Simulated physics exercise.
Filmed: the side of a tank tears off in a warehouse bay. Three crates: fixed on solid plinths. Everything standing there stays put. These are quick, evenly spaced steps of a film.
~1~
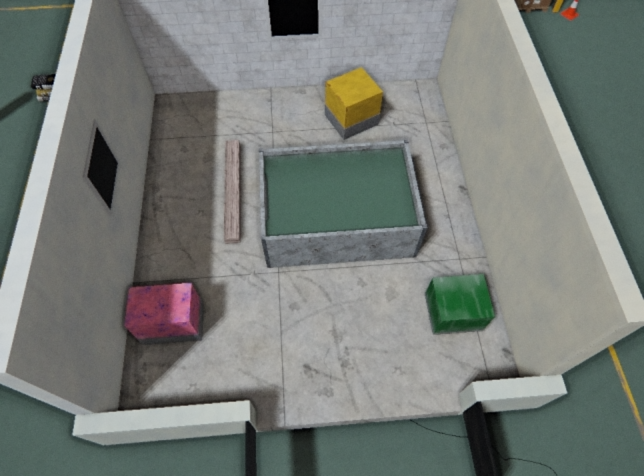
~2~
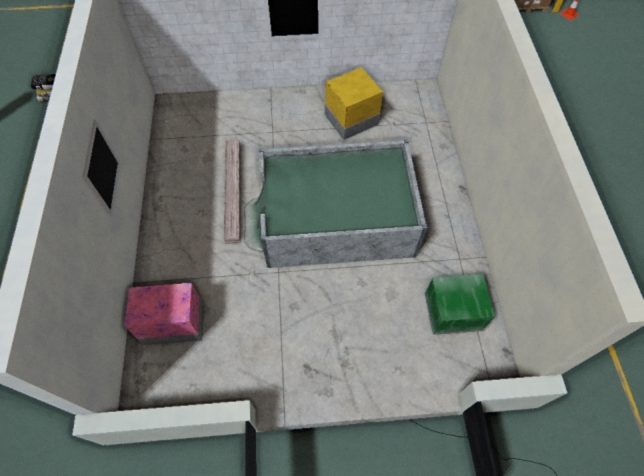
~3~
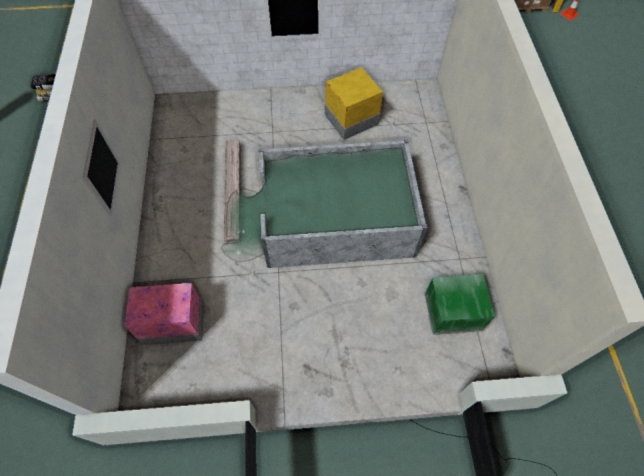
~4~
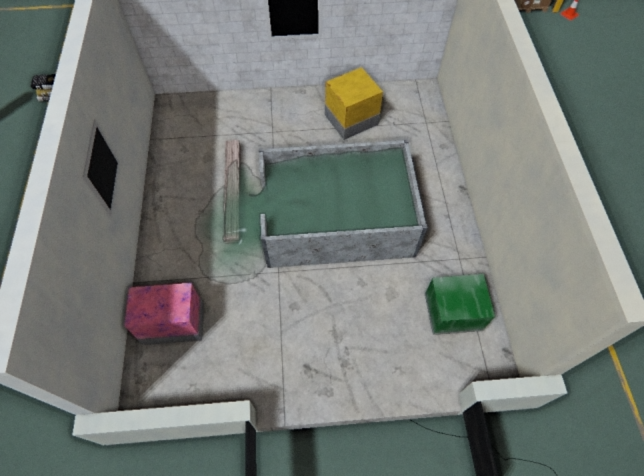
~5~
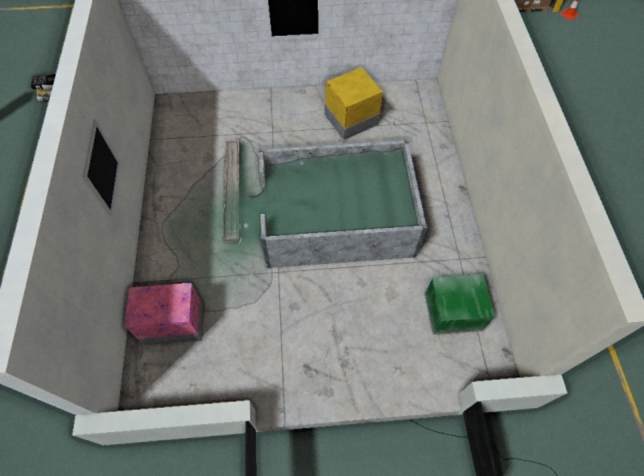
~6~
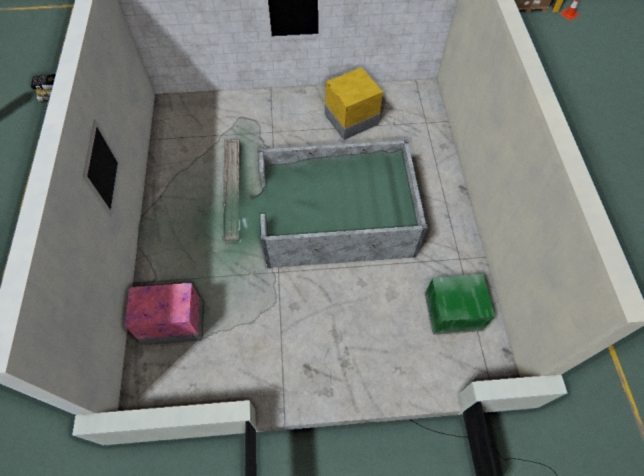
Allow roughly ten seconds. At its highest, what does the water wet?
The yellow crate sits high enough; the pink crate sits too low; the green crate sits too low.
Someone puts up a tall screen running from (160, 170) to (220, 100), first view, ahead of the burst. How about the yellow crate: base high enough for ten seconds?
Yellow stays clear.
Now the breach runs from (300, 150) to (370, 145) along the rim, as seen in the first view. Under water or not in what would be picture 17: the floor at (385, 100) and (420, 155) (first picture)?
I'd expect the first point to be reached and the second point to be reached.
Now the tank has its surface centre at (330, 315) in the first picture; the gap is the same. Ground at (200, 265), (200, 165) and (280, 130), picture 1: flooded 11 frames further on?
The first spot is inundated, the second inundated, and the third not reached.
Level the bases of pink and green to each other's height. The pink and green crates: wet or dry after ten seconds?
Pink gets flooded; green stays out of it.
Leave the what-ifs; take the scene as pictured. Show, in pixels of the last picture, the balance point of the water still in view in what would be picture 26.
Roughly (267, 212).
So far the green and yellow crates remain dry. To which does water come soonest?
That would be the crate marked yellow.
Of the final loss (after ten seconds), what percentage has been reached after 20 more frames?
Roughly 5 percent.
A moment on, water covers 35 % of the floor; the yellow crate not reached, the pink crate water round its plinth, the green crate not reached.
Next, water covers 50 % of the floor; the yellow crate water round its plinth, the pink crate water round its plinth, the green crate not reached.
Then, water covers 60 % of the floor; the yellow crate water round its plinth, the pink crate water round its plinth, the green crate not reached.
Later, water covers 80 % of the floor; the yellow crate water round its plinth, the pink crate water round its plinth, the green crate water round its plinth.
In the end, water covers 95 % of the floor; the yellow crate stayed above the water, the pink crate was topped, the green crate was topped.
